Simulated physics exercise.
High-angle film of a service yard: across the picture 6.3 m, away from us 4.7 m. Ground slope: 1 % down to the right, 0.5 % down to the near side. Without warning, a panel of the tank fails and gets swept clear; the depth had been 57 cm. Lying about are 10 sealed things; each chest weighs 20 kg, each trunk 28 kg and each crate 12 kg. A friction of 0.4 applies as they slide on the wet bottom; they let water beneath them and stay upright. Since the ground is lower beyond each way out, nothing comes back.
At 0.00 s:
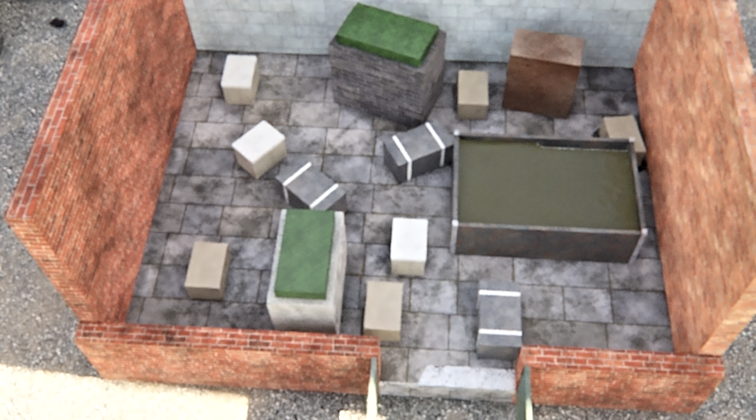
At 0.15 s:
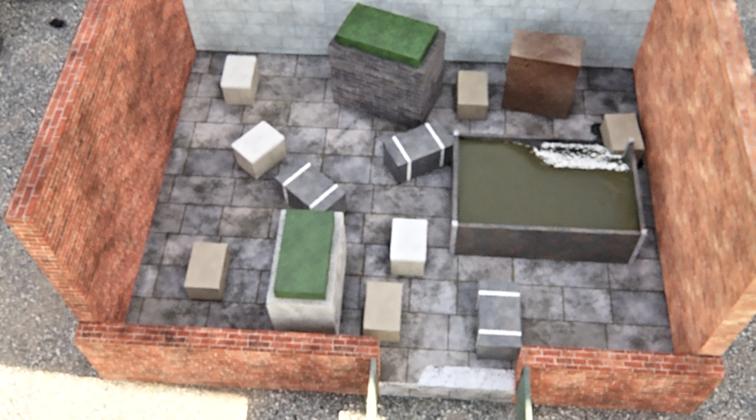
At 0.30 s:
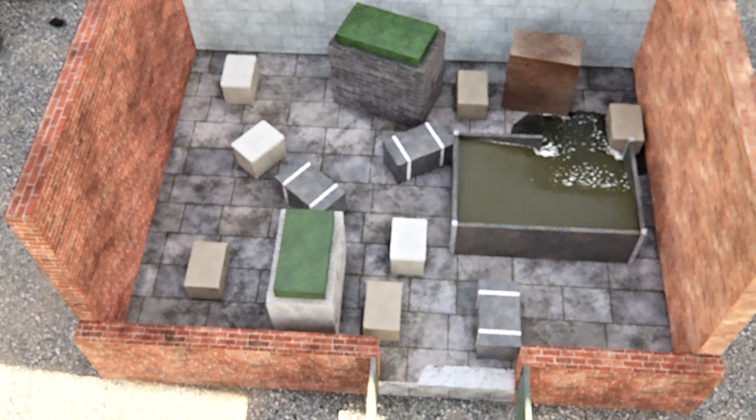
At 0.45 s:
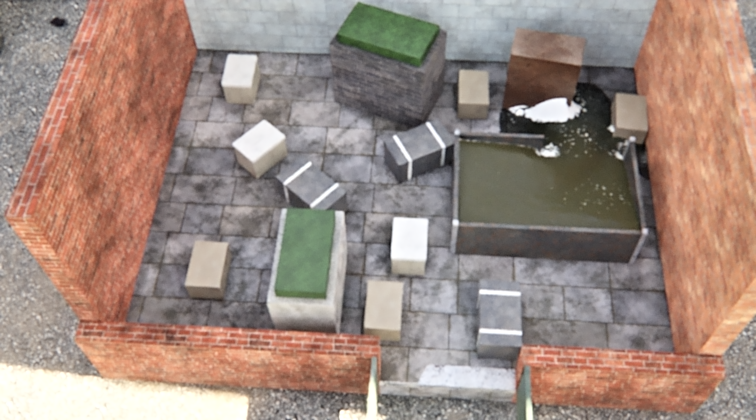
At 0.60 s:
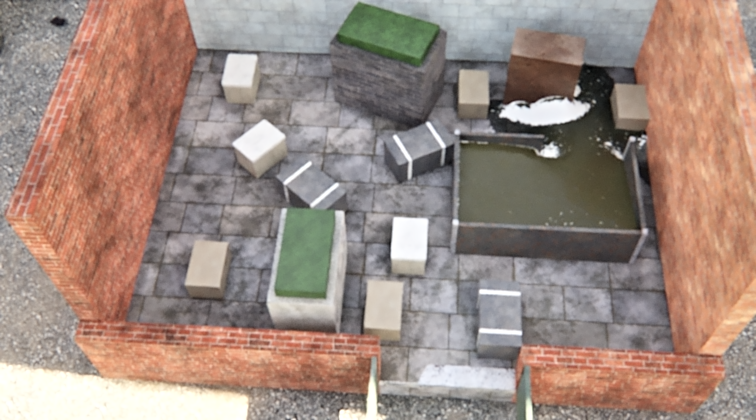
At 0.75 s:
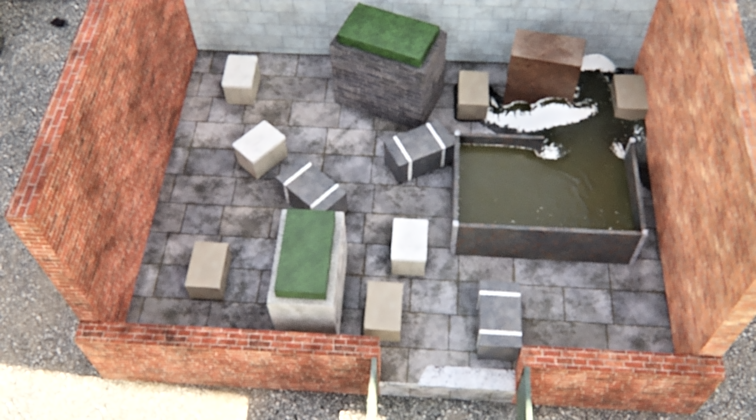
Murky water pouring from a tank through its open back side, spreading around a brown block and pushing one small crate away.
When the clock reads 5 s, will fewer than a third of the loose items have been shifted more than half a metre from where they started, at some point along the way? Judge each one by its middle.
Yes.
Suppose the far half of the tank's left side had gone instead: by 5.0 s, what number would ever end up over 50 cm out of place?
Count: 5.
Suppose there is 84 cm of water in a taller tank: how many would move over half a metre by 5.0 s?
In that case 5 of them.
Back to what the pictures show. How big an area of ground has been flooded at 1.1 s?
About 6.5 m2 is covered.
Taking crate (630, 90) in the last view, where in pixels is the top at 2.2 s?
Roughly at (568, 51).
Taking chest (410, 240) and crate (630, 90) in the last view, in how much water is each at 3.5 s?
First about 0 cm, second about 18 cm.
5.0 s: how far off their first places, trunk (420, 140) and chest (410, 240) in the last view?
Respectively, 100 centimetres and 0 centimetres.
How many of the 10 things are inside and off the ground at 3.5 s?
At that moment it comes to 2.
After 1.1 s 1 of 10 are over 50 cm from their spots; 1 afloat.
After 2.2 s 1 of 10 are over 50 cm from their spots; 2 afloat.
After 3.5 s 1 of 10 are over 50 cm from their spots; 2 afloat.
After 5.0 s 2 of 10 are over 50 cm from their spots, and 2 have been at some point; 2 afloat.
